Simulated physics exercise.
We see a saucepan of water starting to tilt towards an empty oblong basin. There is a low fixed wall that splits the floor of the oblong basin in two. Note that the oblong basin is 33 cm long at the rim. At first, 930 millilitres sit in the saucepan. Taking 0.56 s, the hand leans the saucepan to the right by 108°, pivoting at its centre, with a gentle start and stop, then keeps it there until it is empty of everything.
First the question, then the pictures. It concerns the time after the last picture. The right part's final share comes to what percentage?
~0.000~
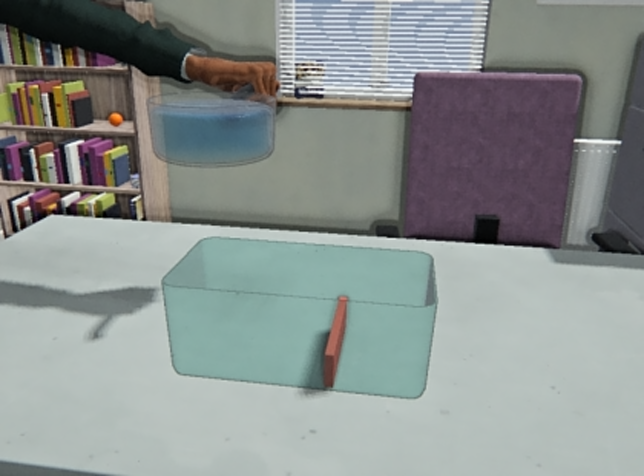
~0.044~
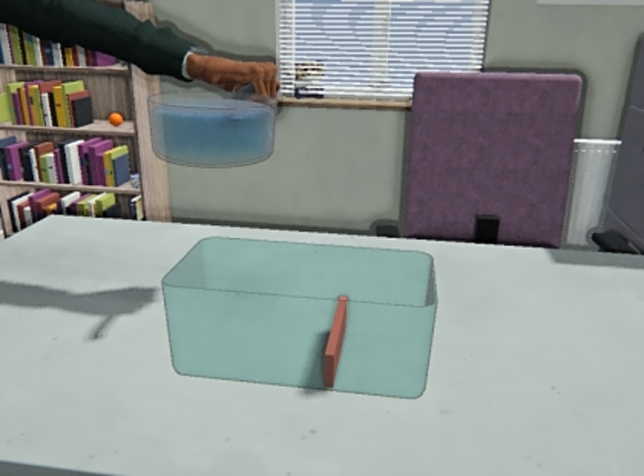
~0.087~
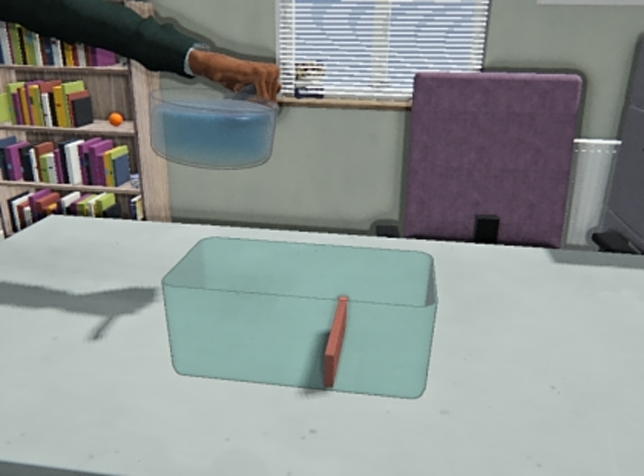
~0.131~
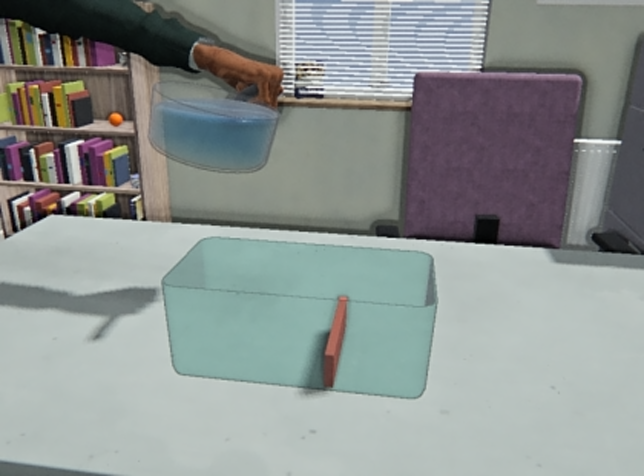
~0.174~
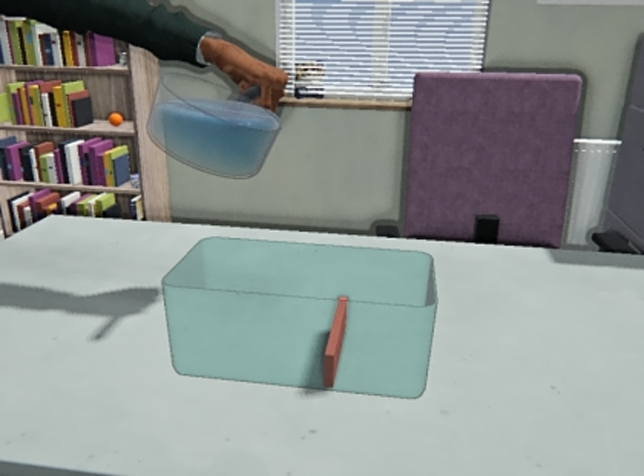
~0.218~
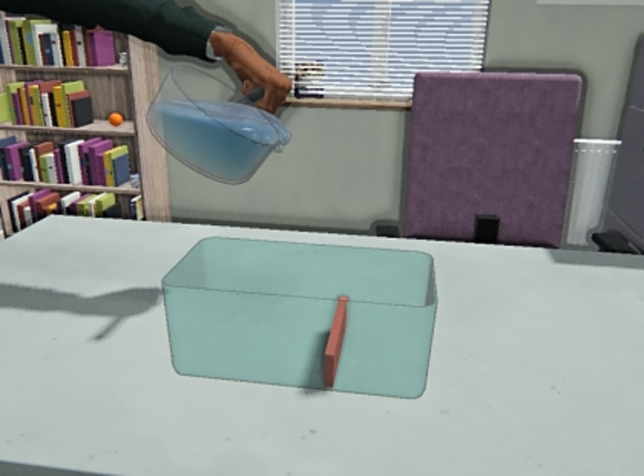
It comes to roughly 21 %.
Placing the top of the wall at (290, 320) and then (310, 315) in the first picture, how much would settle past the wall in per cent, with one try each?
The first try gives 75 percent and the second 60 percent.
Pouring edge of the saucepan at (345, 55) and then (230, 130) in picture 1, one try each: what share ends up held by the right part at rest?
75 per cent first, 15 per cent second.
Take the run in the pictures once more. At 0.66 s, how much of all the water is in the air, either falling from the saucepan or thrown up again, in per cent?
6 per cent or so.
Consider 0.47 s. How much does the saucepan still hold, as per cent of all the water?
Near 16 in a hundred.
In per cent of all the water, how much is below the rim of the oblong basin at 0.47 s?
The basin holds roughly 30 in a hundred parts at that moment.
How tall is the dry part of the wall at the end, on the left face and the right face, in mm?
28 mm left, 38 mm right.
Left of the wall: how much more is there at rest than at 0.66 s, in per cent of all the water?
It comes to near 5 per cent.
By 0.47 s the tilt is 101° and 15 per cent is still to pour, 20 is left of the wall and 10 right of it.
By 0.66 s the tilt is 108° and 3 per cent is still to pour, 70 is left of the wall and 22 right of it.
By 0.85 s the tilt is 108° and 0 per cent is still to pour, 73 is left of the wall and 20 right of it.
By 1.06 s the tilt is 108° and 0 per cent is still to pour, 75 is left of the wall and 21 right of it.
At rest 75 per cent lies left of the wall, 21 right of it and 4 outside.
